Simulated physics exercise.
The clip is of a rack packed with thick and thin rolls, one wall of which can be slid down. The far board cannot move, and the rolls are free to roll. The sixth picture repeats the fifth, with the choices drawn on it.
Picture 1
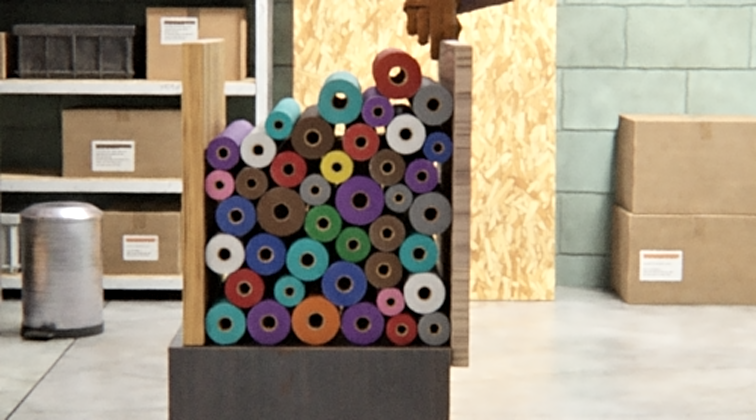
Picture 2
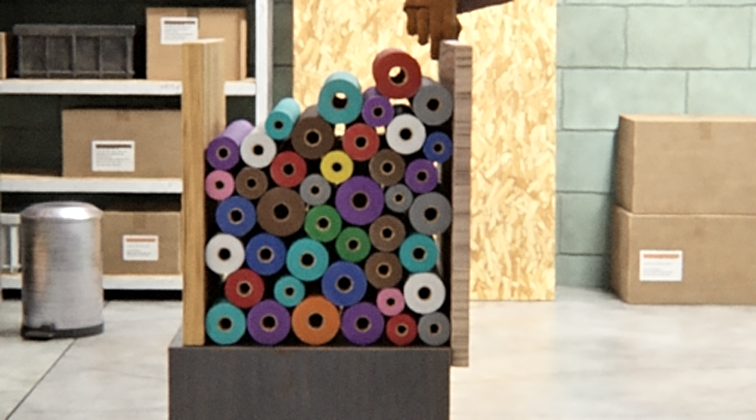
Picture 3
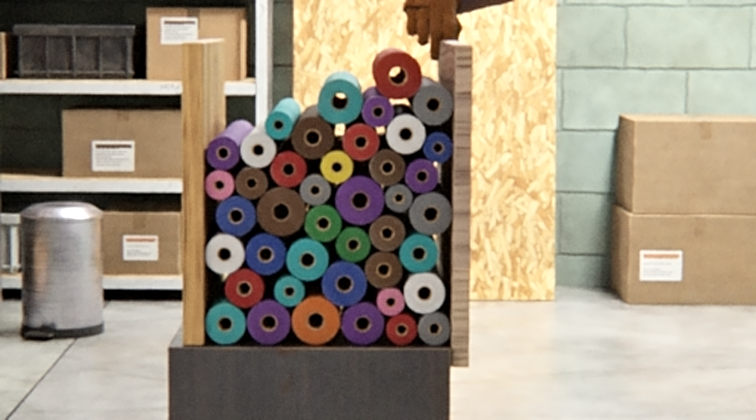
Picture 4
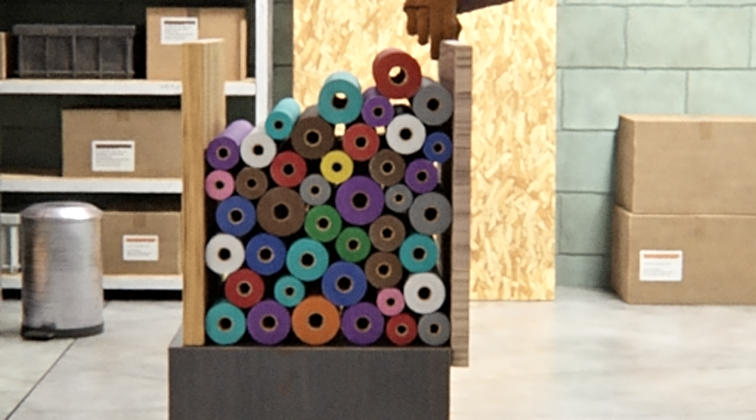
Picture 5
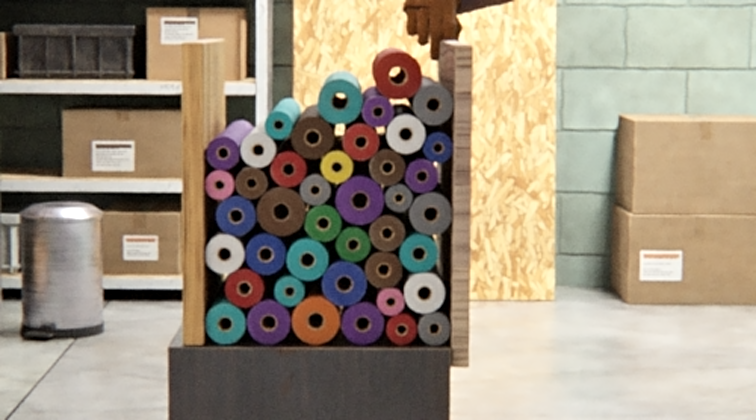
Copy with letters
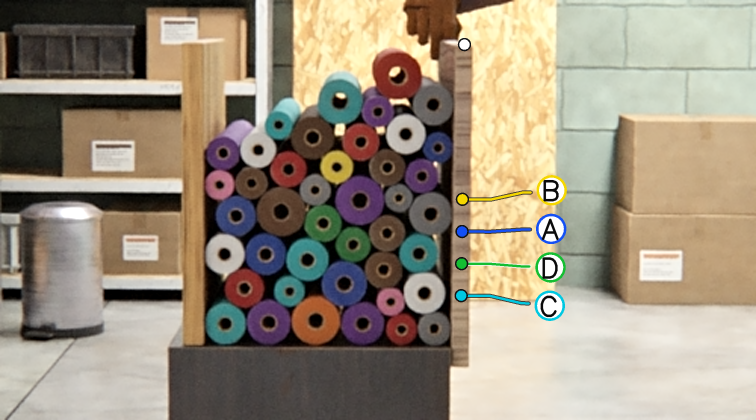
A gloved hand hovers almost still above the right wall of a rack of motionless colourful rolls.
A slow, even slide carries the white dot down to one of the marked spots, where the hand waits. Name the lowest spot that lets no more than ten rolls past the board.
Mark A is as low as it can go.
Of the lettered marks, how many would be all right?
The number is two.
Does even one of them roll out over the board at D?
Yes.
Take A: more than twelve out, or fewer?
At A, fewer than twelve.
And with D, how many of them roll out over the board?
The count is eleven.
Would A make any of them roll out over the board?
Yes, at A.
On the marked copy, A at (462, 232); B at (462, 200); C at (461, 296); D at (462, 264); the white dot at (464, 44).
Taking A. A third of the way, top of the board (454, 127).
Two thirds of the way, top of the board (453, 217).
When it is over, top of the board (453, 231), about seven out over the board.
As for the rest, B about five out over the board; C more than ten out over the board; D eleven out over the board.
